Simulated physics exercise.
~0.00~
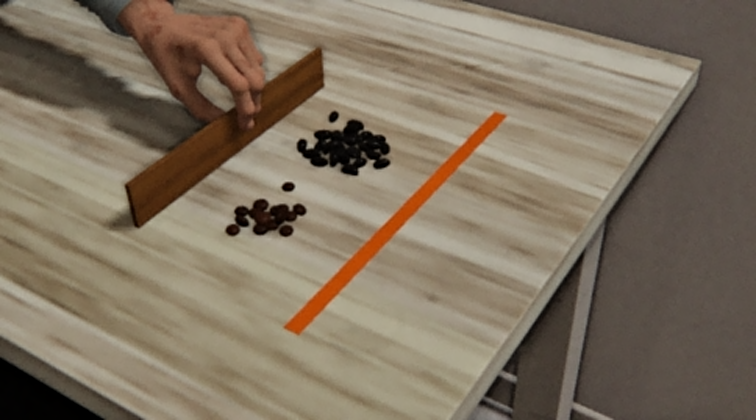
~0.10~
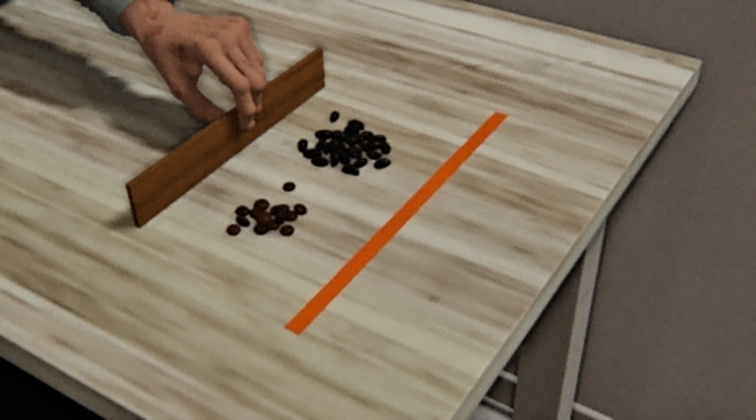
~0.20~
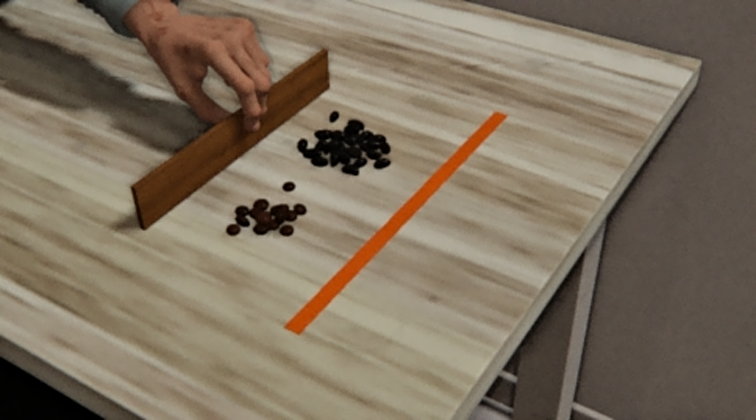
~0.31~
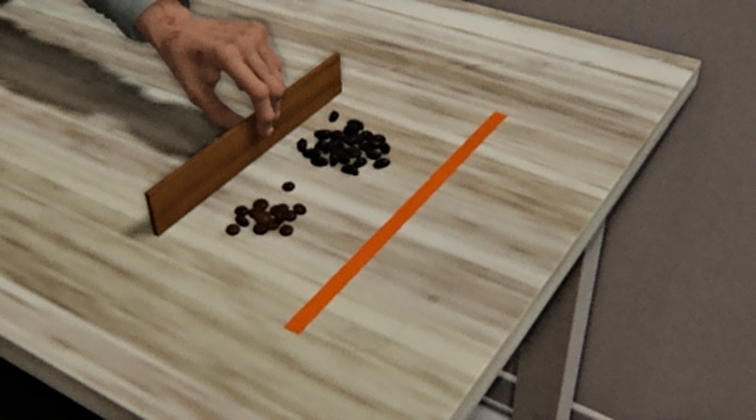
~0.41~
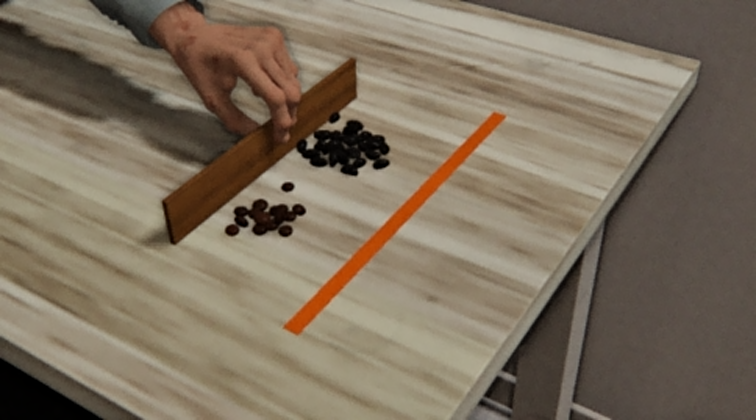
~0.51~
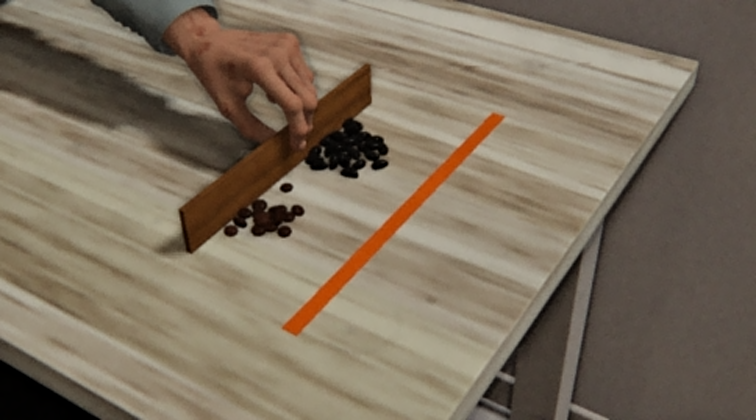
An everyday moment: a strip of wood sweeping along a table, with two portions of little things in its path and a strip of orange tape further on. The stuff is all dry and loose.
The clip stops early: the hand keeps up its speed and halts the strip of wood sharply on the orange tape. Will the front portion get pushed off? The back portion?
My prediction: The front portion is still fully up. The back portion is still fully up.
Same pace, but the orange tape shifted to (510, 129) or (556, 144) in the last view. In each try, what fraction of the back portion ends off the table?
With the first line you'd get 0 % off the table, and with the second 0 %.
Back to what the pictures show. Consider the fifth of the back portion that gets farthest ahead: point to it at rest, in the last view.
Close to (481, 197), I reckon.
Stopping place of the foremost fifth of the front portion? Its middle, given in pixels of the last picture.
Look near (391, 281) in the last frame.
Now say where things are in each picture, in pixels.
In the first picture, strip of wood (147, 194), at rest; orange tape (493, 123), well back from the edge; edge at (555, 269); front portion (263, 217), a few flat chocolate drops; back portion (340, 147), some black beans.
In the second picture, strip of wood (148, 194), at rest; back portion (340, 147).
In the third picture, strip of wood (153, 196); front portion (264, 216).
In the fourth picture, strip of wood (167, 202); back portion (340, 146).
In the fifth picture, strip of wood (183, 210); front portion (263, 217).
In the sixth picture, strip of wood (200, 218); orange tape (491, 123); edge at (553, 270); front portion (265, 218); back portion (342, 147), roughly a quarter pushed along.
By 0.86 s, strip of wood still moving, near (351, 152); front portion all on the table, its front near (336, 259); back portion all on the table, its front near (423, 181).
By 1.23 s, strip of wood stopped at the orange tape; front portion all on the table, its front near (404, 287); back portion all on the table, its front near (490, 204).
When it is over (1.7 s), strip of wood stopped at the orange tape; front portion all on the table, its front near (404, 287); back portion all on the table, its front near (490, 204).
